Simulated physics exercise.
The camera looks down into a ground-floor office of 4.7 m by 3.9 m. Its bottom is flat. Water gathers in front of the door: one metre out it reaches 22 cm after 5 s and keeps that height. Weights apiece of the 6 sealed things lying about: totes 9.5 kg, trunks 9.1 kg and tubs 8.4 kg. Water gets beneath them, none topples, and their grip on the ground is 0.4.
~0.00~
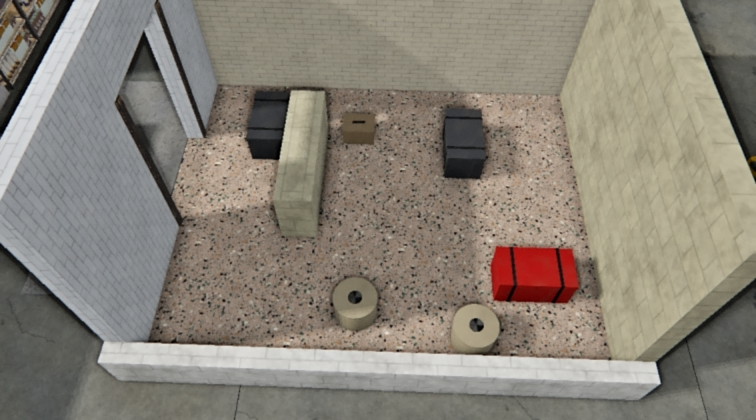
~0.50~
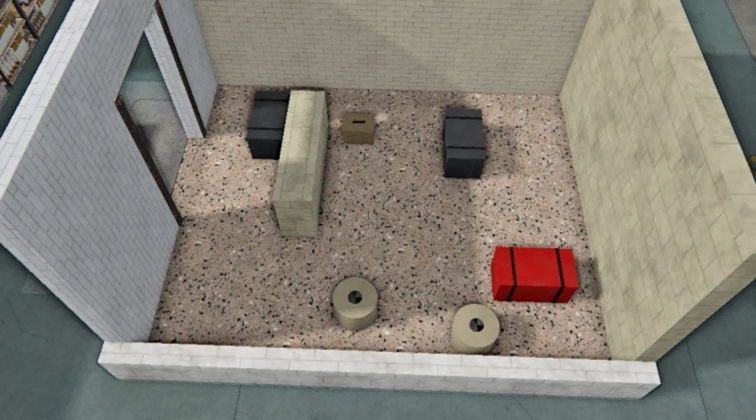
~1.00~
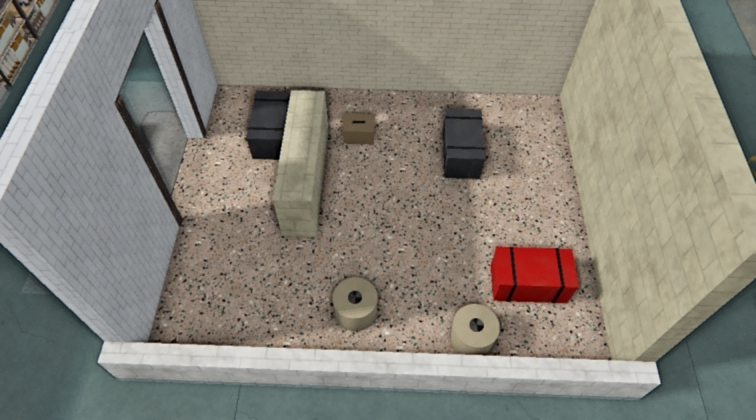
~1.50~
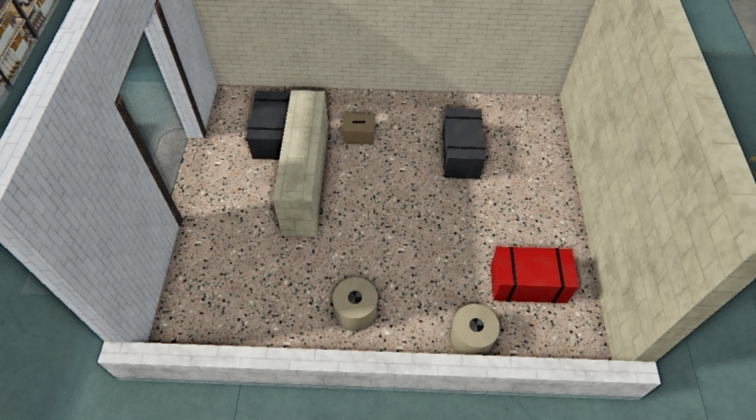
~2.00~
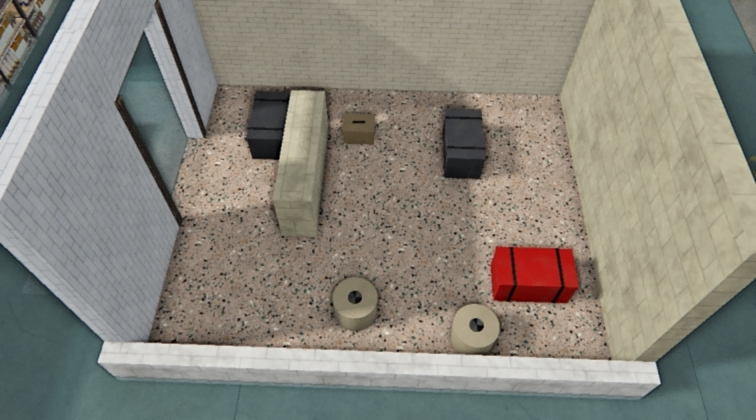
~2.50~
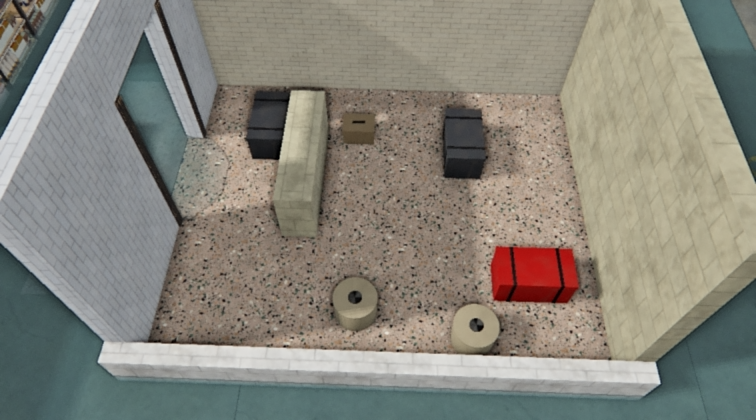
Ground-floor office seen from above, water spreading outside and just wetting the floor inside the doorway, trunks and tubs staying still.
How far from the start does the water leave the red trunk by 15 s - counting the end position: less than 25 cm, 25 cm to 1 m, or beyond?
The red trunk ends far away.
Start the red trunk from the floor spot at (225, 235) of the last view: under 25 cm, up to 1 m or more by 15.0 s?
It moves a short way.
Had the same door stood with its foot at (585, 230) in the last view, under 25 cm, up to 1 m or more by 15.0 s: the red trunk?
Then the red trunk slides a little.
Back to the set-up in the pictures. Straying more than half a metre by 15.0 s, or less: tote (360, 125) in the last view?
It is less.
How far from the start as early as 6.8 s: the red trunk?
Roughly 0 cm by then.
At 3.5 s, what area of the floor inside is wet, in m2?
Roughly 1.5 m2.
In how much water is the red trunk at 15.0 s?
Roughly 9 cm.
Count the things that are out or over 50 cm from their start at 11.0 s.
I count 4.
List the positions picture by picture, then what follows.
The red trunk at (537, 266), on the bottom; water covers 0.0 m2; 0 of 6 have shifted, in the first picture.
The red trunk at (537, 266), on the bottom; water covers 0.0 m2; 0 of 6 have shifted, in the second picture.
The red trunk at (537, 266) rests on the ground; water covers 0.0 m2; 0 of 6 have shifted, in the third picture.
The red trunk at (537, 266) rests on the ground; water covers 0.0 m2; 0 of 6 have shifted, in the fourth picture.
The red trunk at (537, 266) rests on the ground; 0.0 m2 under water; 0 of 6 have shifted, in the fifth picture.
The red trunk at (537, 266) rests on the ground; 0.3 m2 under water; 0 of 6 have shifted, in the sixth picture.
After 3.5 s the red trunk is near (537, 266), 0.0 m from its start, aground; 0 afloat.
After 6.8 s the red trunk is near (537, 266), 0.0 m from its start, aground; 1 afloat.
After 11.0 s the red trunk is near (548, 236), 0.4 m from its start, afloat; 4 afloat.
After 15.0 s the red trunk is near (363, 116), 2.7 m from its start, afloat; 6 afloat.
